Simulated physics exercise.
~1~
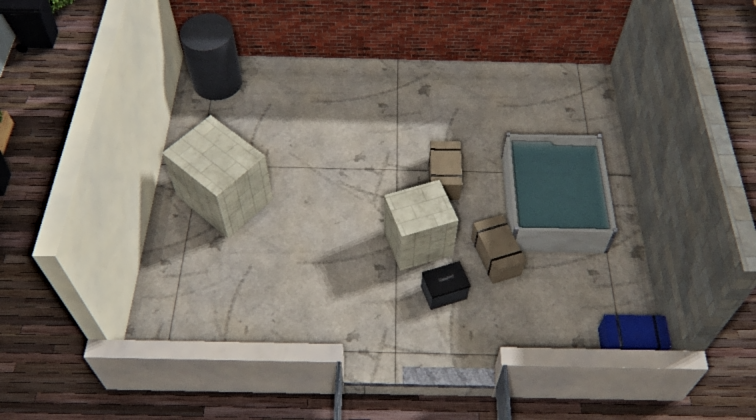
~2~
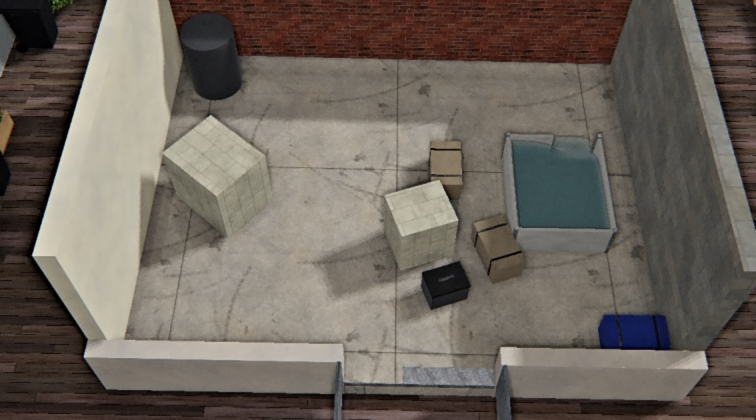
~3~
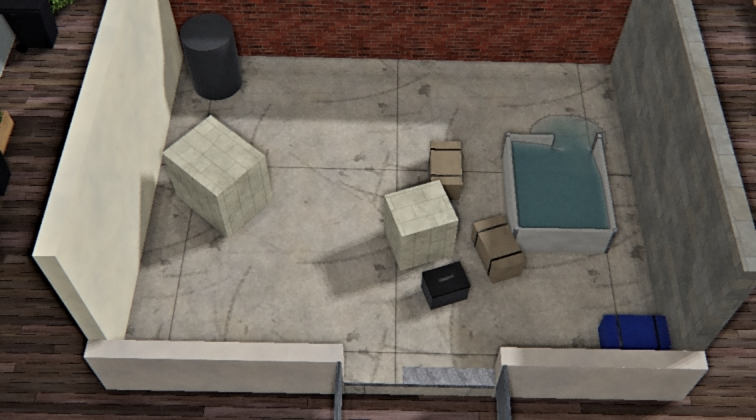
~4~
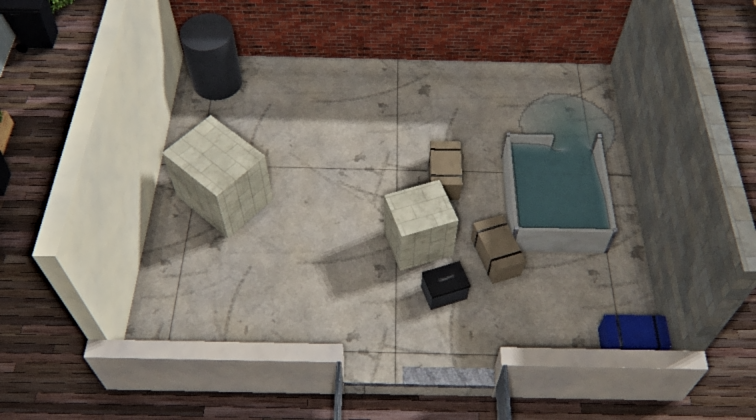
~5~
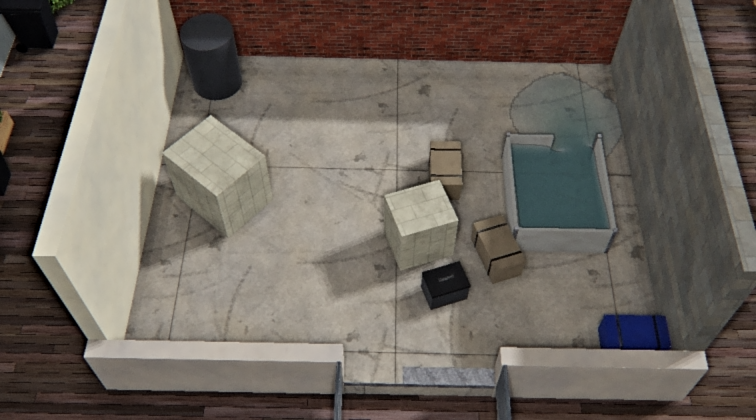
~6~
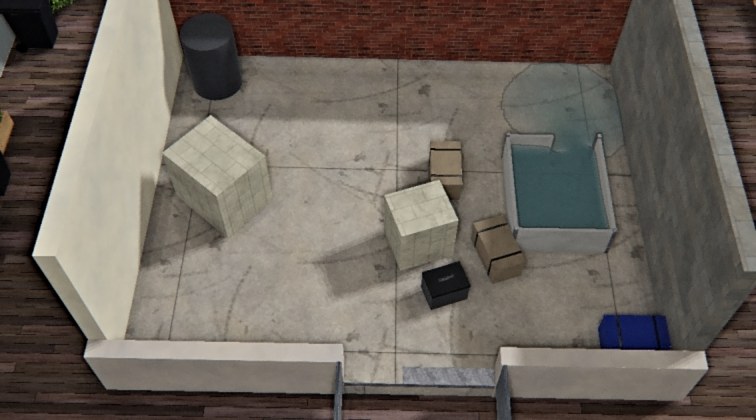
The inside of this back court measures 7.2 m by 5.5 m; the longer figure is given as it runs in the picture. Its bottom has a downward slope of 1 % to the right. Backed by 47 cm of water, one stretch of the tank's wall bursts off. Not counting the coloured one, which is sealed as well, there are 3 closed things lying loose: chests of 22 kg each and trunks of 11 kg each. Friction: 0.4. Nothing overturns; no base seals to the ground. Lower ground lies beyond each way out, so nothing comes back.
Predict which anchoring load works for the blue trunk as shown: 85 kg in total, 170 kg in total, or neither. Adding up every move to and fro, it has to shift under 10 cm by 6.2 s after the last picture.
Answer: 85 kg suffices.
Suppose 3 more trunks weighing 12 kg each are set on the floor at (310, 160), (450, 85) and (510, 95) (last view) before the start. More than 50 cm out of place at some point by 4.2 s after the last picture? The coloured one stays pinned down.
In the given order, I'd say smaller, greater, greater.
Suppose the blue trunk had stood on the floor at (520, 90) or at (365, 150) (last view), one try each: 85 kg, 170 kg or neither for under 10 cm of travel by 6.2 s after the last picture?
One by one: Lighter mass suffices; lighter mass suffices.
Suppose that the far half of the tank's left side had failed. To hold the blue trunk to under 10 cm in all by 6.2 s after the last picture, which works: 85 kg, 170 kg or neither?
Answer: The small one.
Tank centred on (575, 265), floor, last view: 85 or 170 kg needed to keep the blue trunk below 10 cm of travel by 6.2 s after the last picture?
For that case: Lighter one suffices.
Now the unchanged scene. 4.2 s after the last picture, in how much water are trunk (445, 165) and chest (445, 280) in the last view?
Some 1 cm at the first, some 0 cm at the second.
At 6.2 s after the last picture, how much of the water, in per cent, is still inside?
Still held: Near 100 %.
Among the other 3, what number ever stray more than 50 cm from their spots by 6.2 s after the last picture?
Count: 0.
Then, 0.6 s after the last picture the blue trunk would be 0 cm from its start with 85 kg and 0 cm from its start with 170 kg; 0 cm of water round it then.
Then, 2.3 s after the last picture the blue trunk would be 0 cm from its start with 85 kg and 0 cm from its start with 170 kg; 0 cm of water round it then.
Then, 4.2 s after the last picture the blue trunk would be 0 cm from its start with 85 kg and 0 cm from its start with 170 kg; 0 cm of water round it then.
Then, 6.2 s after the last picture the blue trunk would be 0 cm from its start with 85 kg and 0 cm from its start with 170 kg; 3 cm of water round it then.
